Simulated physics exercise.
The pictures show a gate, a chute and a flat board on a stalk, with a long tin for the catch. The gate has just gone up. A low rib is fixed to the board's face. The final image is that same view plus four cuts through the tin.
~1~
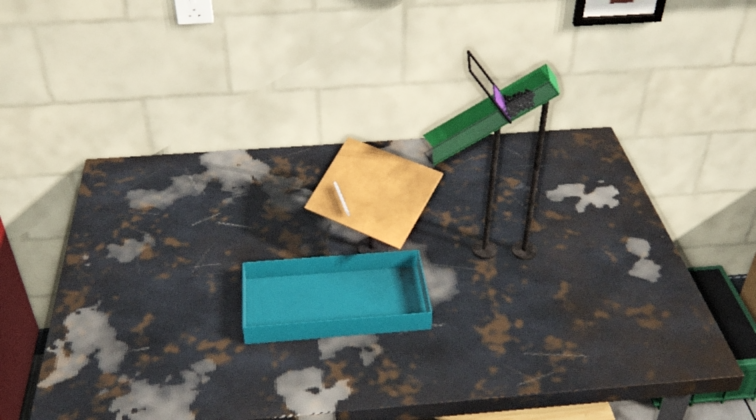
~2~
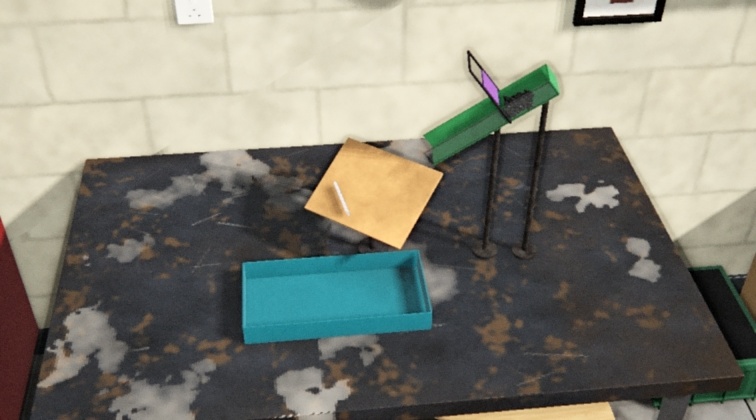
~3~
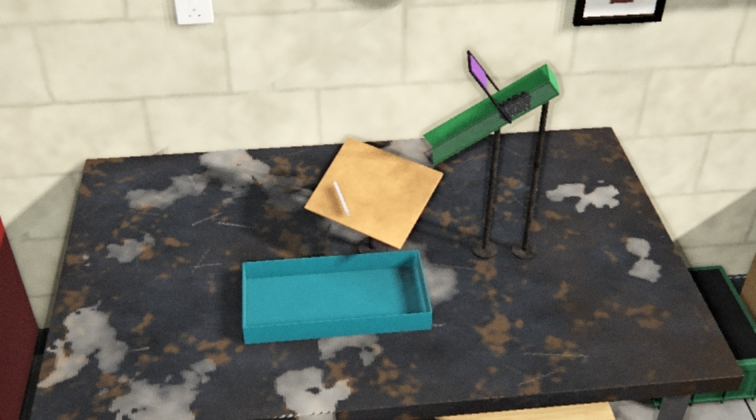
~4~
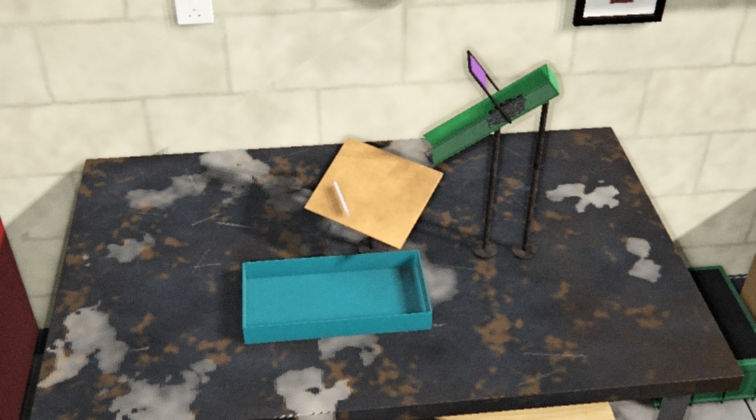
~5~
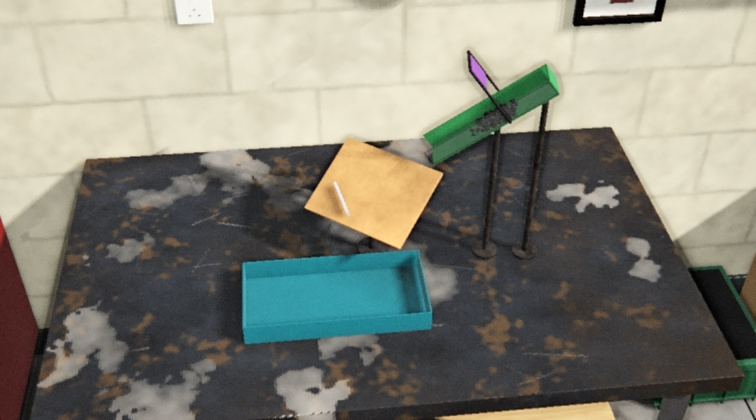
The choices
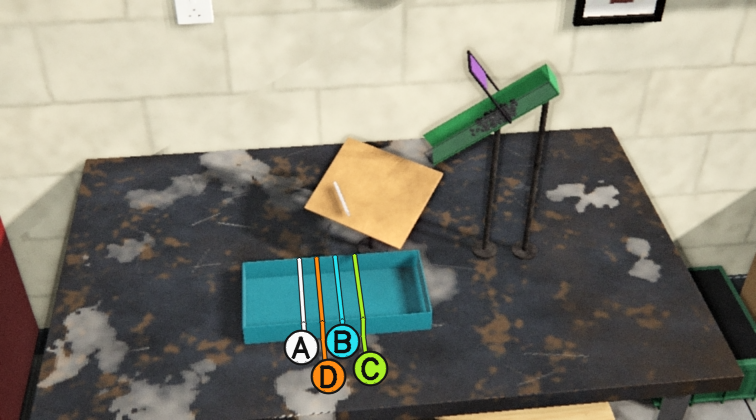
At the start, a purple gate slides up its frame on a sloping green chute, above a tilted tan board and an empty teal tin. The small black pieces behind it then slide a short way down the chute to the left, spreading out, while the board and tin stay still.
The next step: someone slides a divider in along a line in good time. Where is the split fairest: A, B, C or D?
B beats the others.
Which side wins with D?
Right.
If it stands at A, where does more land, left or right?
Right.
On the marked copy, line A crosses the front rim at (303, 323); line B crosses the front rim at (342, 320); line C crosses the front rim at (363, 318); line D crosses the front rim at (322, 321).
For line A, of what is caught, about a tenth on the left of the divider, almost all on the right.
For line B, of what is caught, roughly half on the left of the divider, roughly half on the right.
For line C, of what is caught, every piece on the left of the divider, not one piece on the right.
For line D, of what is caught, roughly a quarter on the left of the divider, the larger part on the right.
